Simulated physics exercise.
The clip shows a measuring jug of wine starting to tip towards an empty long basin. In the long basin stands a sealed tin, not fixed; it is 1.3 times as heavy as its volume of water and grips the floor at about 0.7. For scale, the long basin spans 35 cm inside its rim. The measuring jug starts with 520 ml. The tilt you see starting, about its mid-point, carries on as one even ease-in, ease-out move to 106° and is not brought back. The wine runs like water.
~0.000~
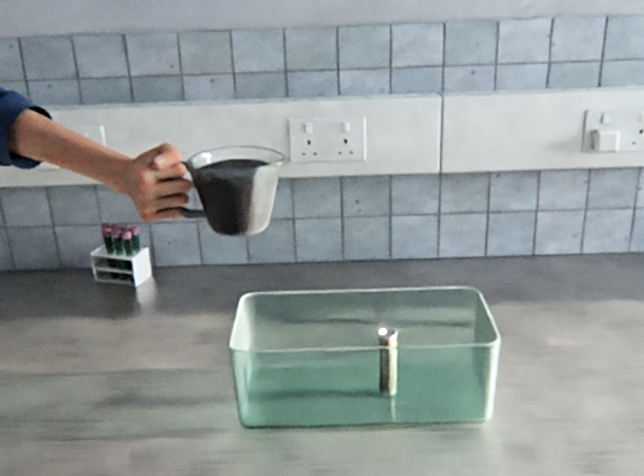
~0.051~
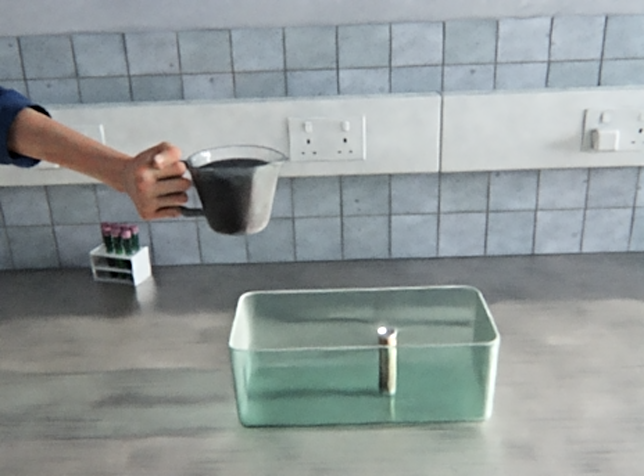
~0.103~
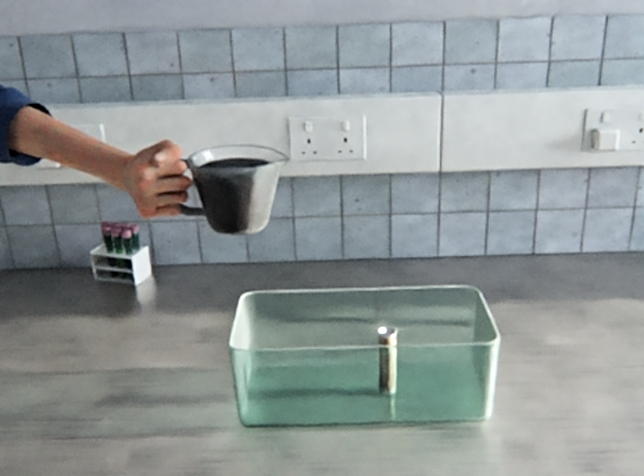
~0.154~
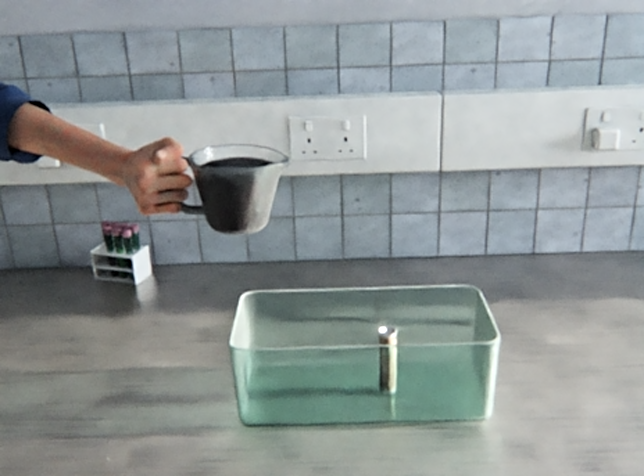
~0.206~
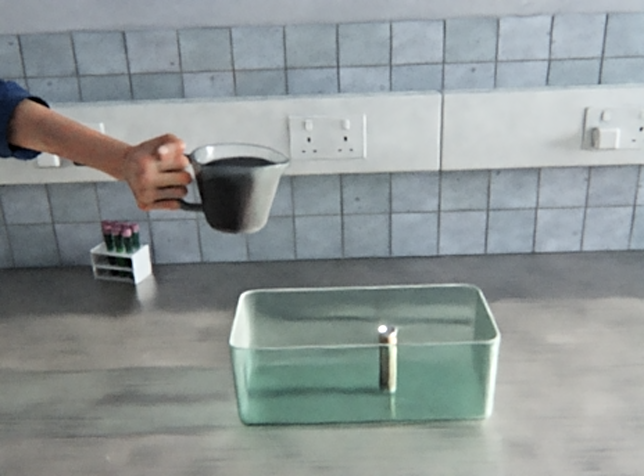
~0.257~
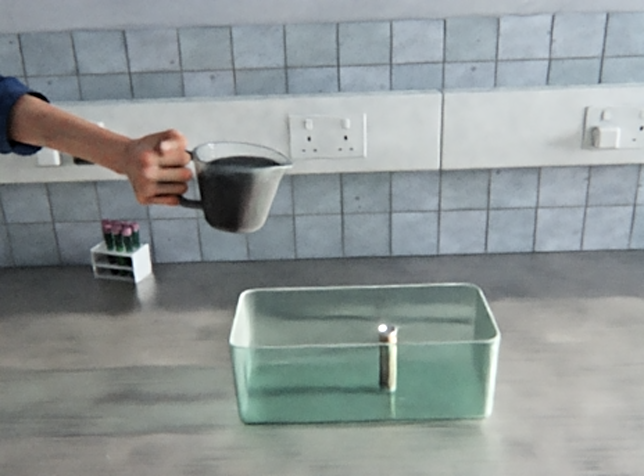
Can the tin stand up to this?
The tin remains upright.
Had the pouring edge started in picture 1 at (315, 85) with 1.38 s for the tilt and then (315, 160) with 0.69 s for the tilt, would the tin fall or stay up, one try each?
First it goes over; then it falls.
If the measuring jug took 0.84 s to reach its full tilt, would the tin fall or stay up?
The tin stays up.
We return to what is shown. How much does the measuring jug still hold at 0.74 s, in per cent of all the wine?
About 66 per cent.
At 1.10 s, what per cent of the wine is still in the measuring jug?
Some 10 per cent.
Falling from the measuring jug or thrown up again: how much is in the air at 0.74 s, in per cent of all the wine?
About 26 per cent.
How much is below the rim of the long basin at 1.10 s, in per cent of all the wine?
Some 72 per cent.
Then, 0.74 s in, the tilt is 59° and 67 per cent is still to pour; the tin stands where it began.
Then, 1.10 s in, the tilt is 96° and 10 per cent is still to pour; the tin stands where it began.
Then, 1.47 s in, the tilt is 106° and 0 per cent is still to pour; the tin stands where it began.
Then, 1.88 s in, the tilt is 106° and 0 per cent is still to pour; the tin stands where it began.
Finally, the tin stands where it began.
